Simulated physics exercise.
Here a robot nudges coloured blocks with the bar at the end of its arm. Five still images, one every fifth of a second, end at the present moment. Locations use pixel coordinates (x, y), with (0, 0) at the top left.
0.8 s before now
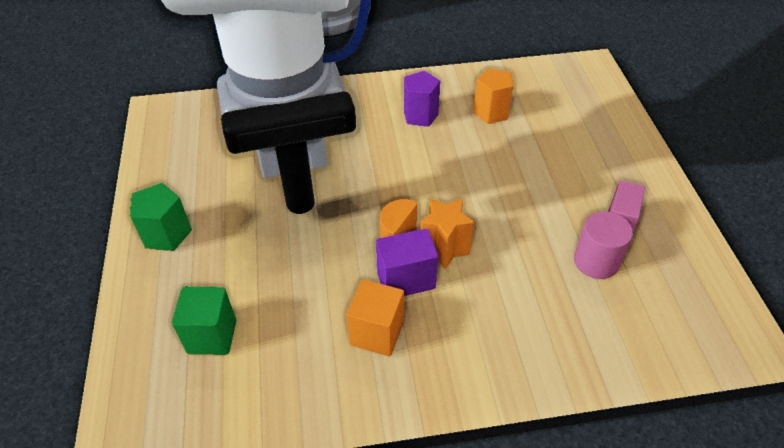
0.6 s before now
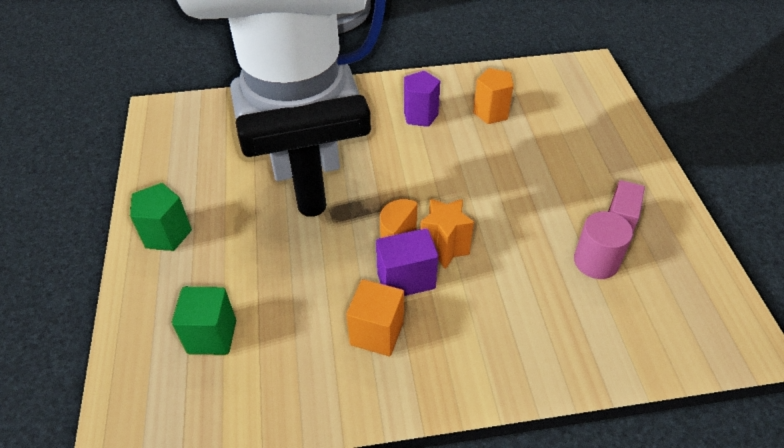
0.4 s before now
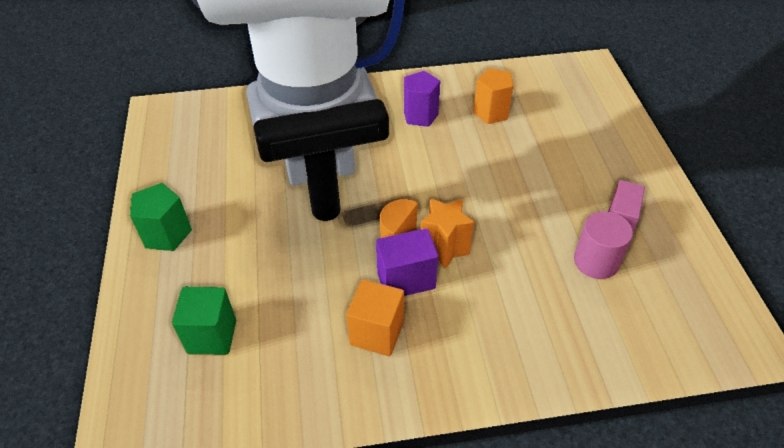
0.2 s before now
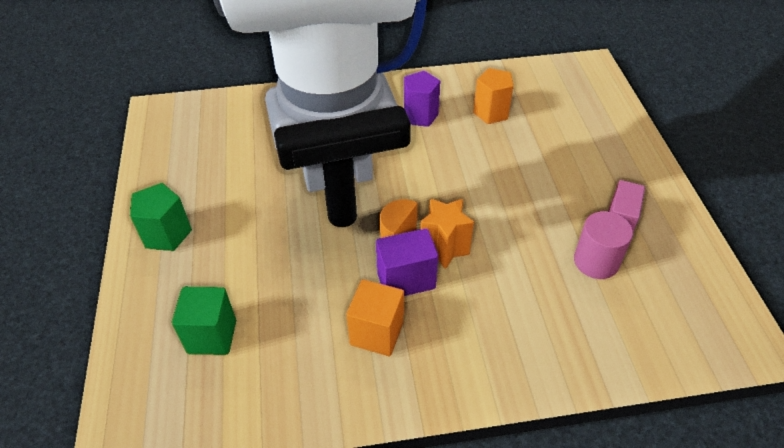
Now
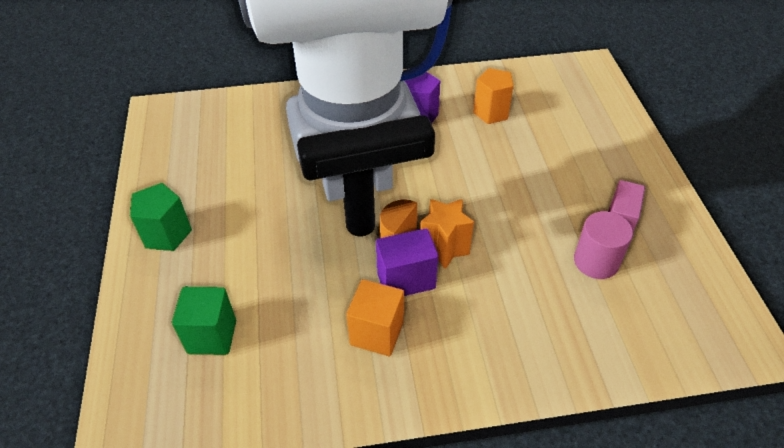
A robot arm with a black bar at its end slides steadily right and slightly toward the viewer over a pale wooden board, seen from above by a still camera. Green blocks sit at left, orange and purple ones cluster mid-board and stand at the back, and pink ones lie at right. The bar nears the cluster's left side while every block stays in place.
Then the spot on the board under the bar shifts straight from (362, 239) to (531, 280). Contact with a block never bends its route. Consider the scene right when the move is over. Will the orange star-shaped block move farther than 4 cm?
My answer is yes.
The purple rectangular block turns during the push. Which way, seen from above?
It ends up turned clockwise.
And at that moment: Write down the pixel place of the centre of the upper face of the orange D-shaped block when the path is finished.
Pixel (564, 234).
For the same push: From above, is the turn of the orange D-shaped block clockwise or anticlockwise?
The block turns counter-clockwise.
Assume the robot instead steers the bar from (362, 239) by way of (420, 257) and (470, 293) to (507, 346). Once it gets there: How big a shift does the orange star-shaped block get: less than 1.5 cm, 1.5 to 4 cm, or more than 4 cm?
The orange star-shaped block moves over 4 cm.
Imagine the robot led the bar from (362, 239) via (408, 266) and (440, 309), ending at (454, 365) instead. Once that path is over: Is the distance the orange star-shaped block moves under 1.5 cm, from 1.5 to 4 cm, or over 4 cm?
I'd go with 1.5 to 4 cm for this block.
On the path given first. One third of the way, bar (417, 239); orange D-shaped block (449, 223); purple rectangular block (416, 255), turned 25° clockwise; orange star-shaped block (486, 218).
Two thirds of the way, bar (475, 253); orange D-shaped block (509, 231), turned 35° anticlockwise; purple rectangular block (416, 255), turned 25° clockwise; orange star-shaped block (534, 212), turned 35° anticlockwise.
At the end, bar (534, 268); orange D-shaped block (564, 234), turned 85° anticlockwise; purple rectangular block (416, 255), turned 25° clockwise; orange star-shaped block (556, 205), turned 90° anticlockwise; pink round block not moved.
